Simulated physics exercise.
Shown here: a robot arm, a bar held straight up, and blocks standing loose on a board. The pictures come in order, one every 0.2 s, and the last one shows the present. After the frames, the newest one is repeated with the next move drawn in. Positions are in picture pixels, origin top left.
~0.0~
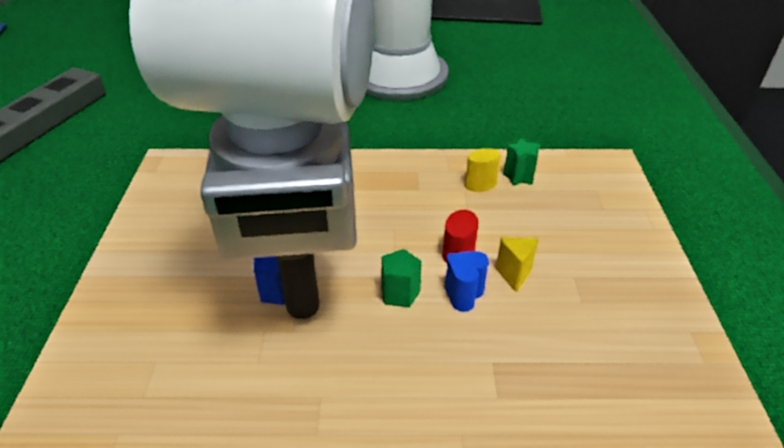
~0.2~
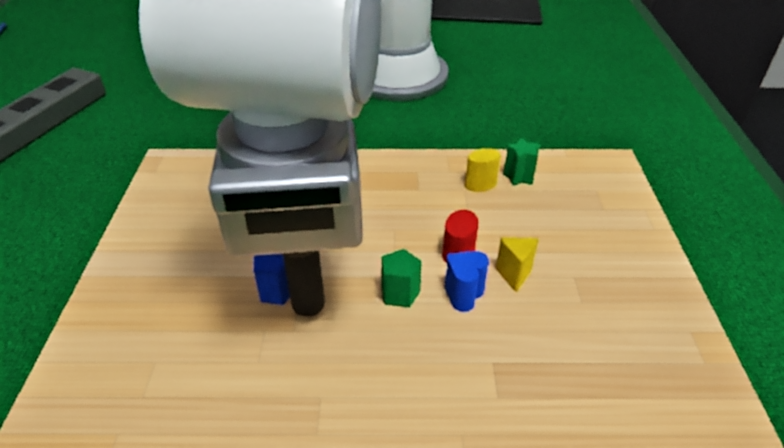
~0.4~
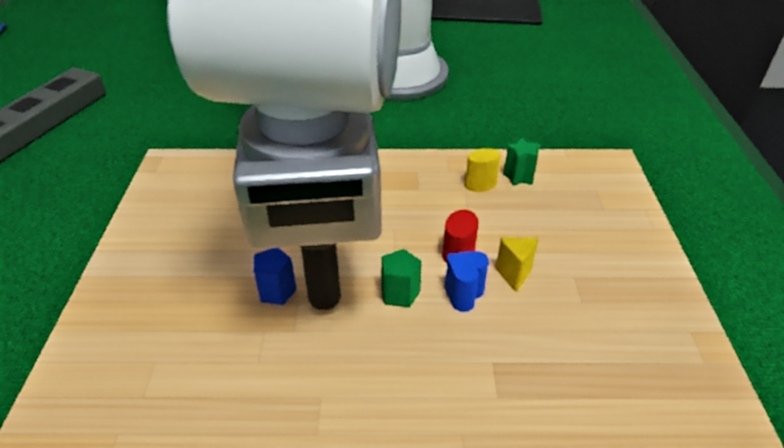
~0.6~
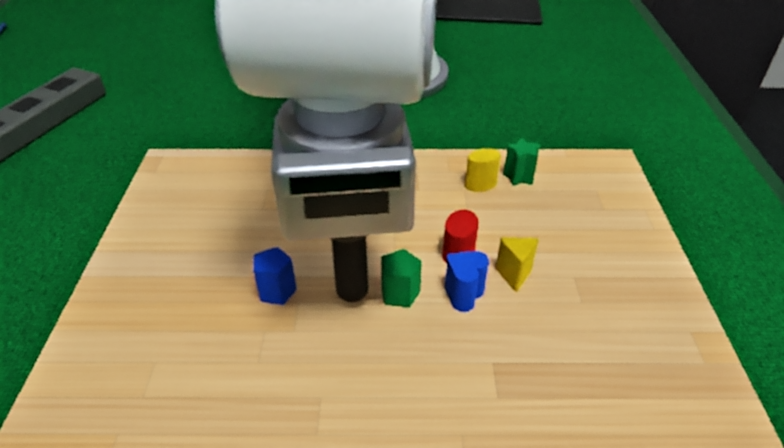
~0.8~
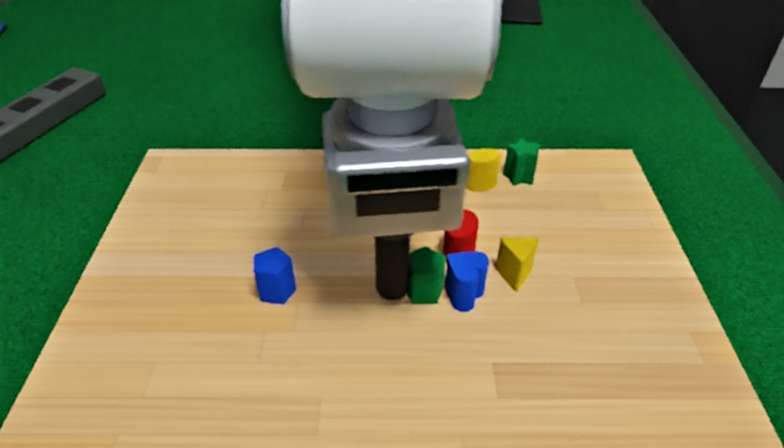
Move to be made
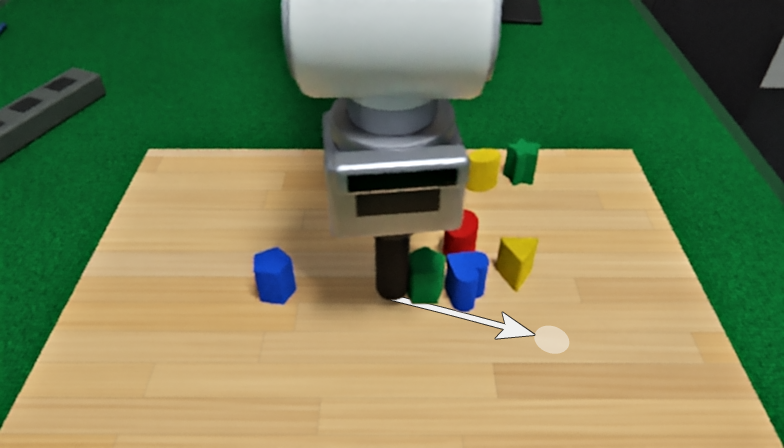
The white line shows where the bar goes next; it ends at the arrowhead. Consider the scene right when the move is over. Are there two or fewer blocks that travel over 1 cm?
In short: Yes.
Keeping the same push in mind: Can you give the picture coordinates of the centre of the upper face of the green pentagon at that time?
In the picture, that point is around (459, 255).
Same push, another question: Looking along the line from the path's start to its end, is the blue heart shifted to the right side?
No - that is not the case.
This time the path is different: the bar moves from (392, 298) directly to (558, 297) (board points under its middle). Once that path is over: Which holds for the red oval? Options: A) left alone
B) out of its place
Letter A.
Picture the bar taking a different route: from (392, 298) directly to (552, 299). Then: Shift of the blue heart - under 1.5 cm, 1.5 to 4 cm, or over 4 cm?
The shift is above 4 cm.
The line goes from (392, 298) to (552, 339).
The first path, step by step. One third of the way, bar at (445, 303); green pentagon at (458, 256), turned 40° anticlockwise; blue heart at (498, 259), turned 30° clockwise.
Two thirds of the way, bar at (500, 317); green pentagon at (459, 255), turned 45° anticlockwise; blue heart at (499, 258), turned 35° clockwise.
At the end, bar at (554, 331); green pentagon at (459, 255), turned 45° anticlockwise; blue heart at (499, 258), turned 35° clockwise; yellow triangular piece unmoved.
